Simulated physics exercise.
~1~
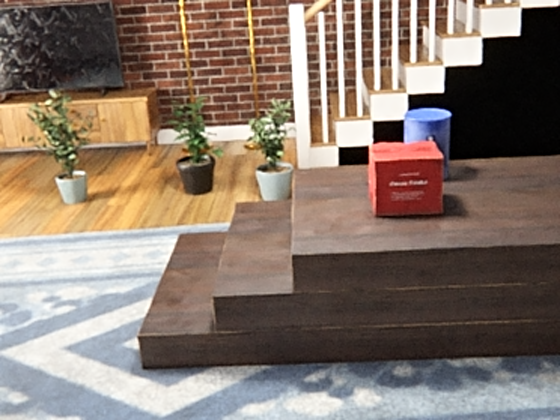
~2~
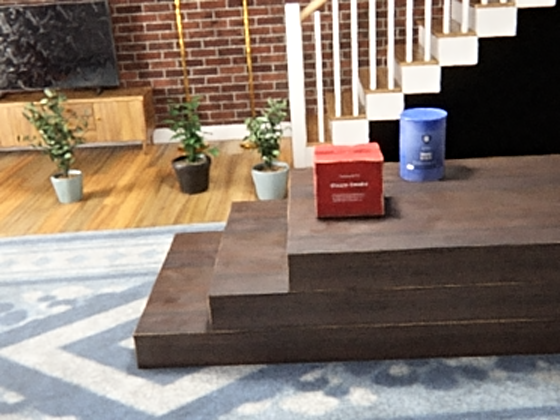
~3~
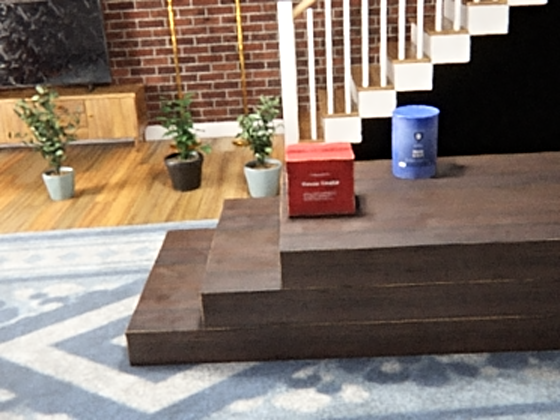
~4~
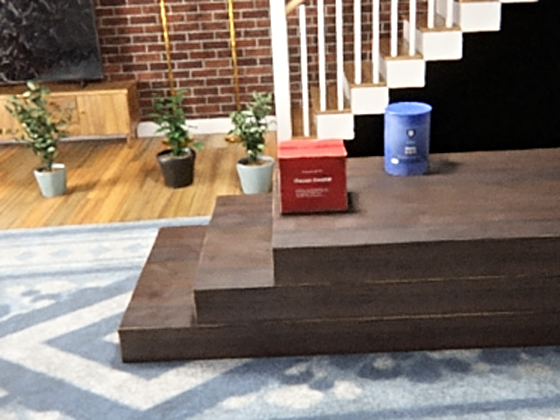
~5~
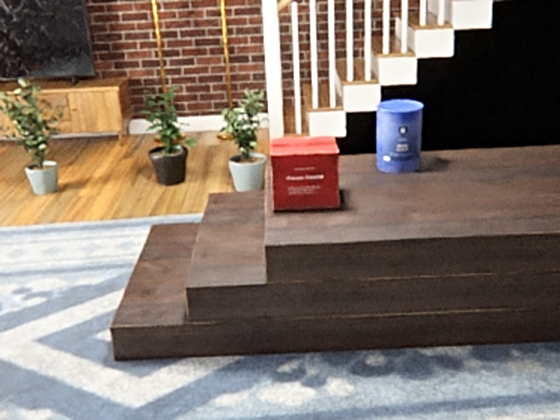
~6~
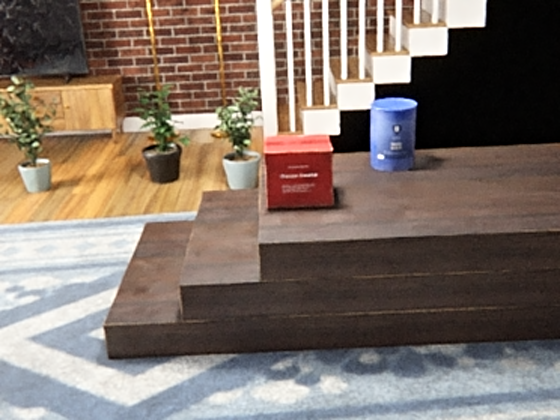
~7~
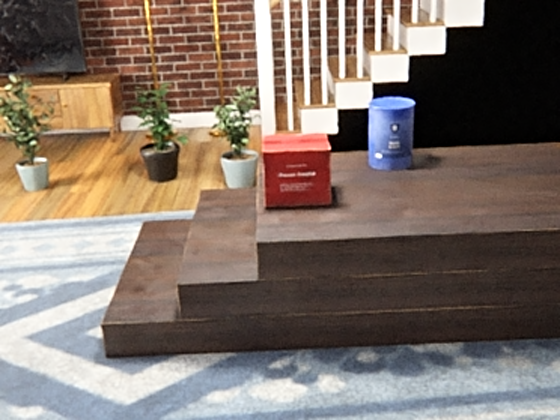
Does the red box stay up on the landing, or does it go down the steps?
The red box stays up on the landing, coming to rest close to the edge above the steps.
We see a red box and a blue pail on a dark wooden landing with steps leading down to a patterned rug. The box slides left towards the steps and stops close to the landing's edge, while the pail stays in place as the view shifts slightly right.
